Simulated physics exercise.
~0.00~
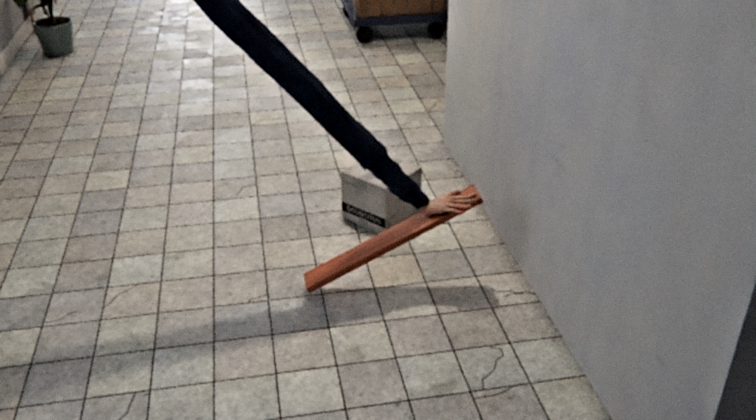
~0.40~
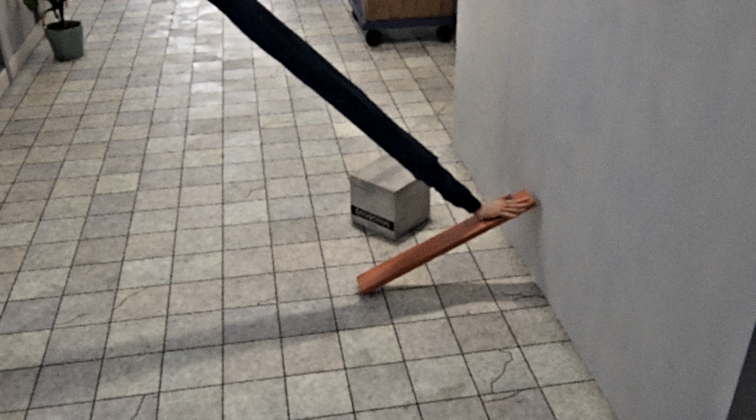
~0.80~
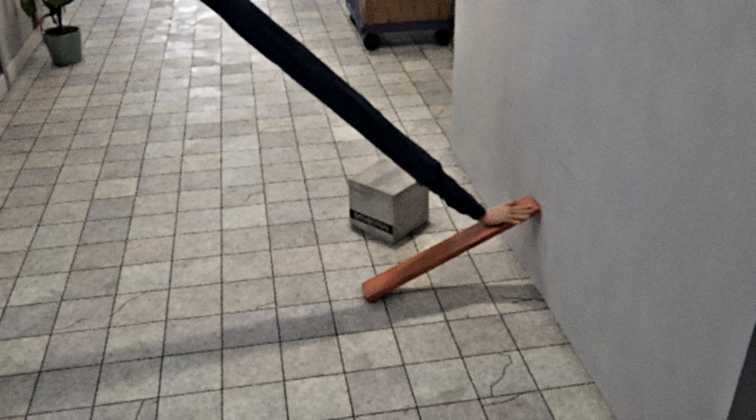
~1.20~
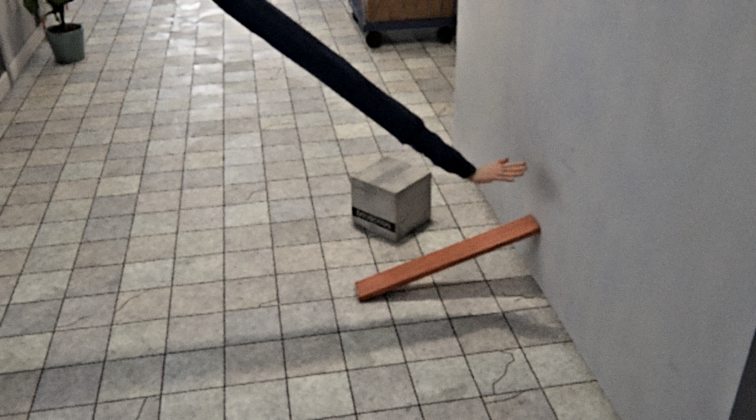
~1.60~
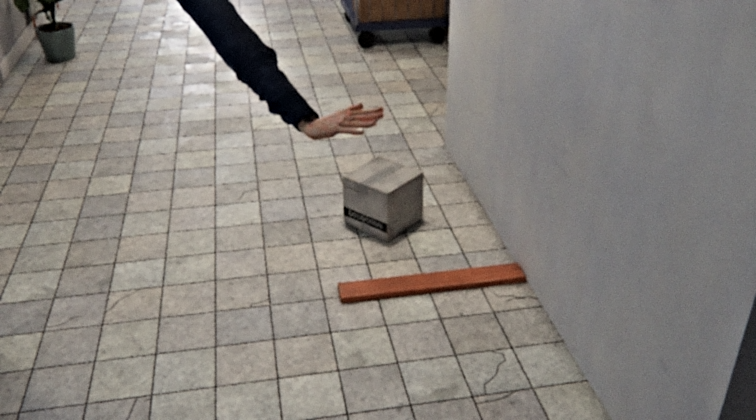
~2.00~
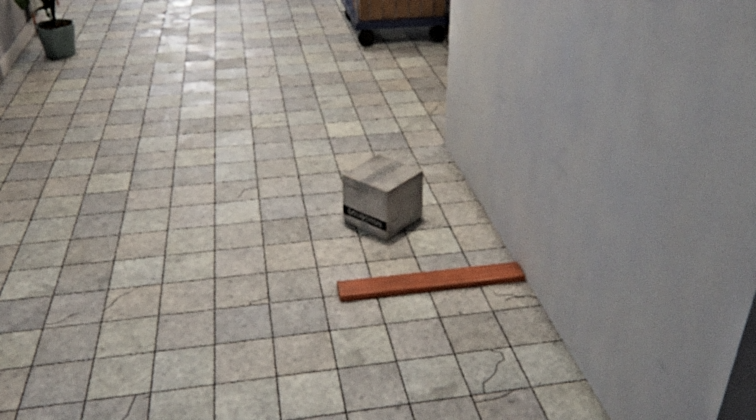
A hand leans an orange plank against a wall and lets go, and it slips flat.
